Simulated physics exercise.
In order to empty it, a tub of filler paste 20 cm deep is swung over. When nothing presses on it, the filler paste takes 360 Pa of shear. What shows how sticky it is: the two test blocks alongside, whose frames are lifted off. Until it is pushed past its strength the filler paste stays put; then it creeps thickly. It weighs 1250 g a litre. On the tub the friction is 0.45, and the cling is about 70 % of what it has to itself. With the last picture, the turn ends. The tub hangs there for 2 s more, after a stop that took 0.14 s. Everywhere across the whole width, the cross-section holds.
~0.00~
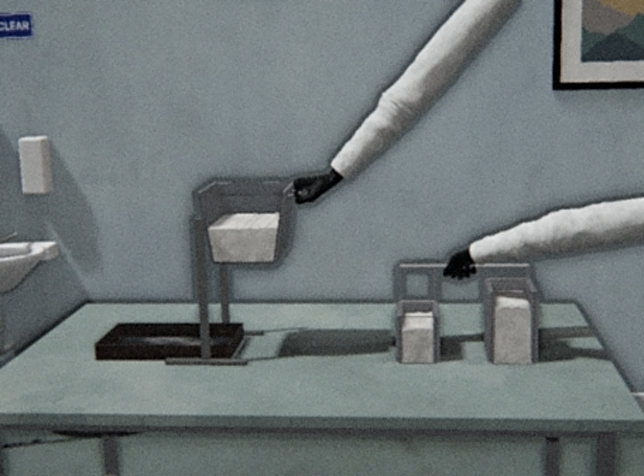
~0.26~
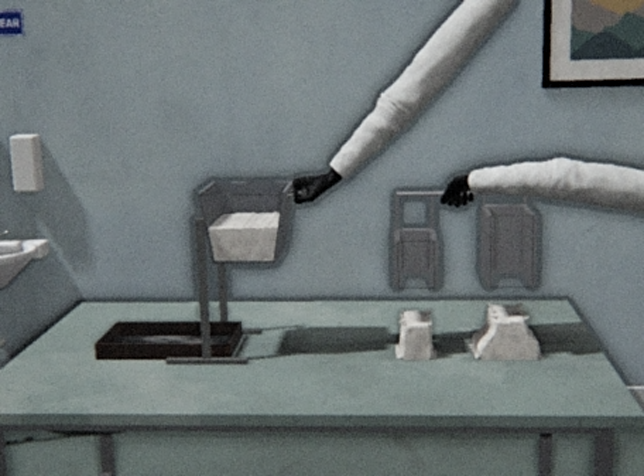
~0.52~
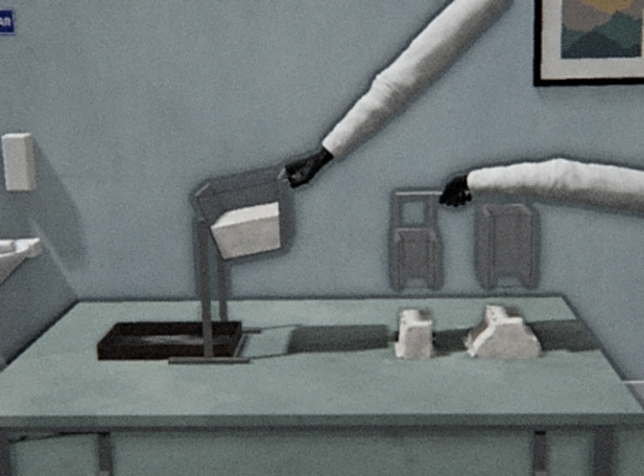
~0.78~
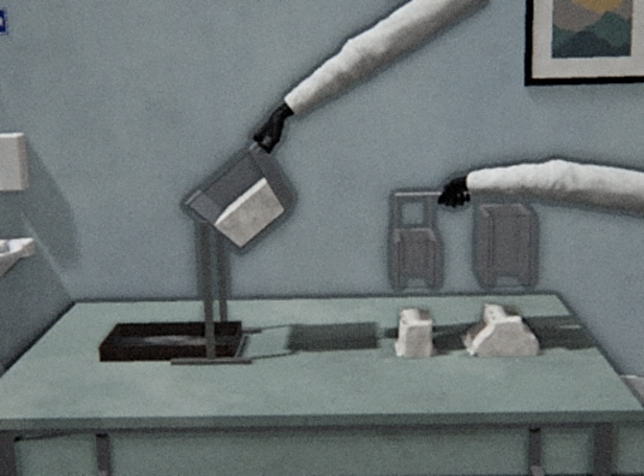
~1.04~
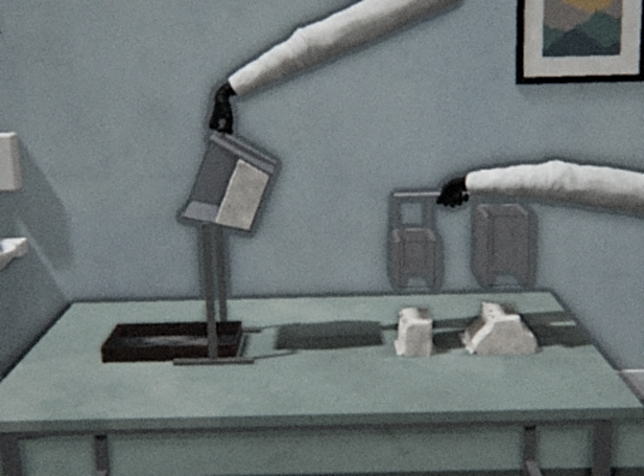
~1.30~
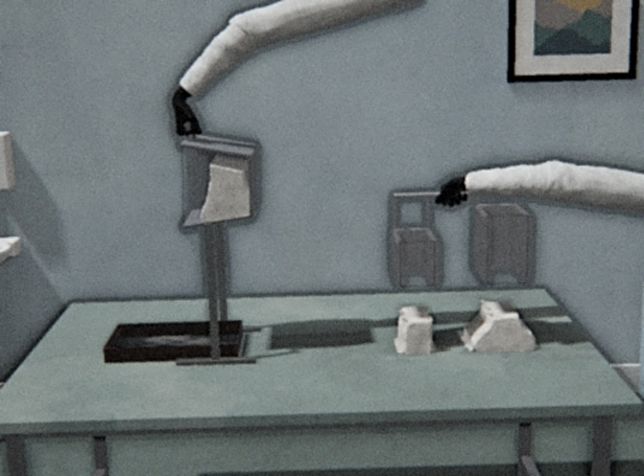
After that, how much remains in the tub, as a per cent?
81 %.
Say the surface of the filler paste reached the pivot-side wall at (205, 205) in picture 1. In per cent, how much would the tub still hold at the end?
I'd guess around 40 in a hundred.
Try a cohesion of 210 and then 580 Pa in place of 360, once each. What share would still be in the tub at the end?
It'd be some 50 percent the first time and some 100 percent the second.
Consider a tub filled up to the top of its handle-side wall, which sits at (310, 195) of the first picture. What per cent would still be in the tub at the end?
I'd say around 45 percent would remain in the tub at the end.
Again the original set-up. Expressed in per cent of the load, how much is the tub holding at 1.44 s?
Roughly 100 per cent.
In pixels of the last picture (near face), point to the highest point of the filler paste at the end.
Around (211, 194).
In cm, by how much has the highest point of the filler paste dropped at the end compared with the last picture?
Roughly 8 cm.
After 1.44 s, the tub is at 88 degrees and holds 100 %.
After 1.61 s, the tub is at 88 degrees and holds 93 %.
After 1.78 s, the tub is at 88 degrees and holds 85 %.
After 1.95 s, the tub is at 88 degrees and holds 81 %.
After 3.30 s, the tub is at 88 degrees and holds 81 %.
